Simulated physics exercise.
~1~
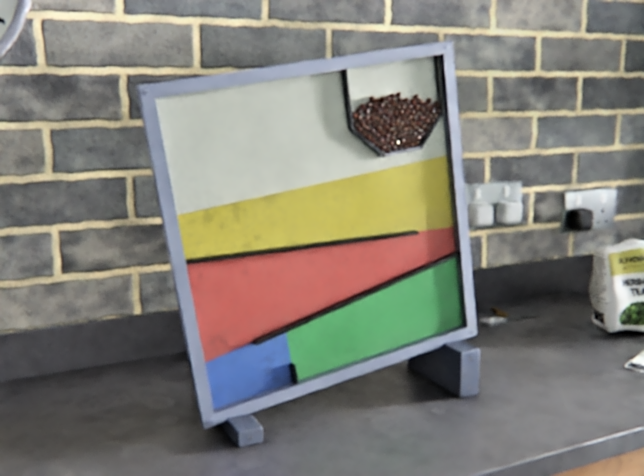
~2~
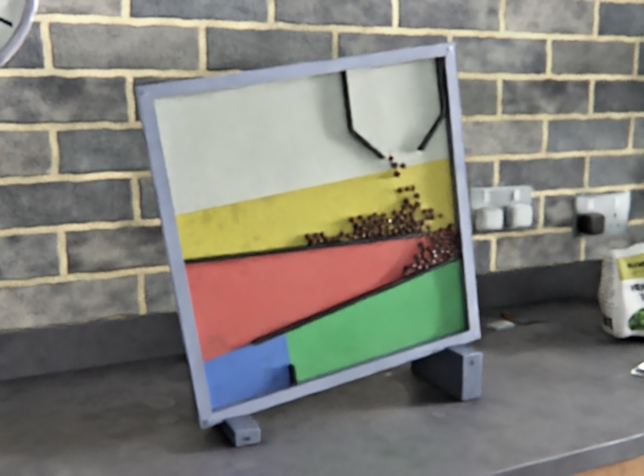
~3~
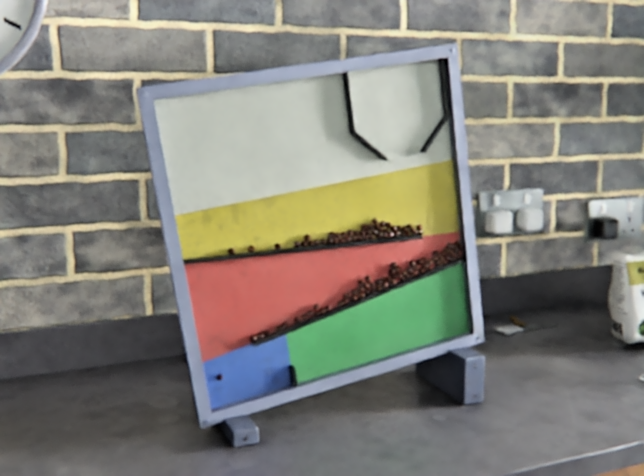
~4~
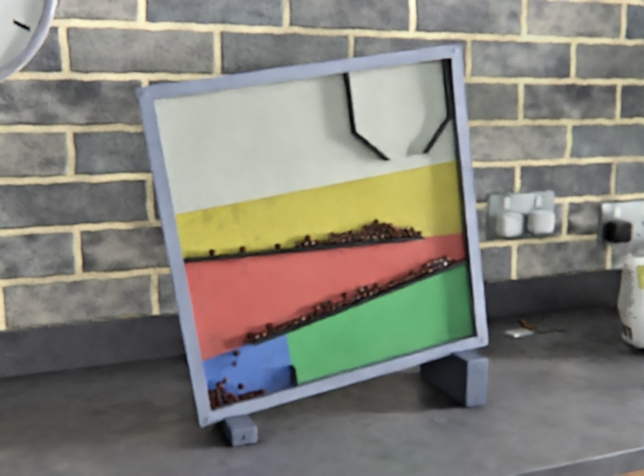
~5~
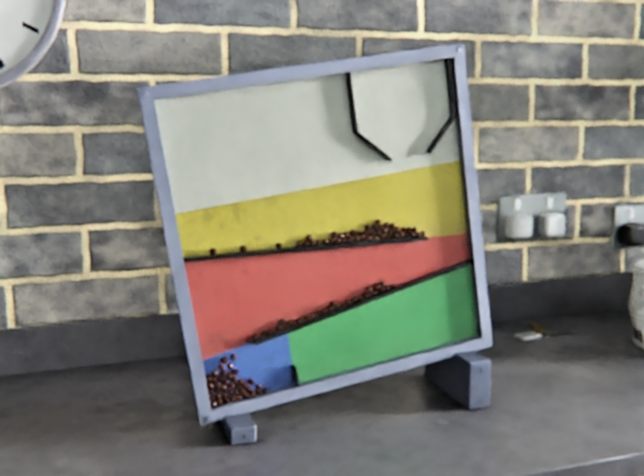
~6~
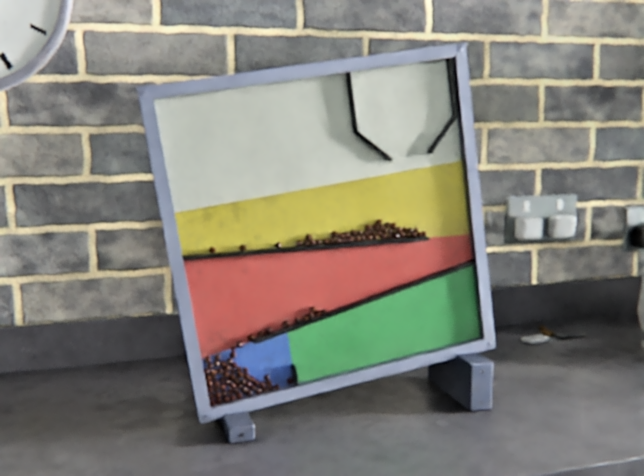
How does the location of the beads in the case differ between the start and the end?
At the start the beads are all gathered in the hopper at the upper right. By the end the hopper is empty and they lie lower and farther left, with a heap in the blue corner at the bottom left and the rest along the two sloping ledges.
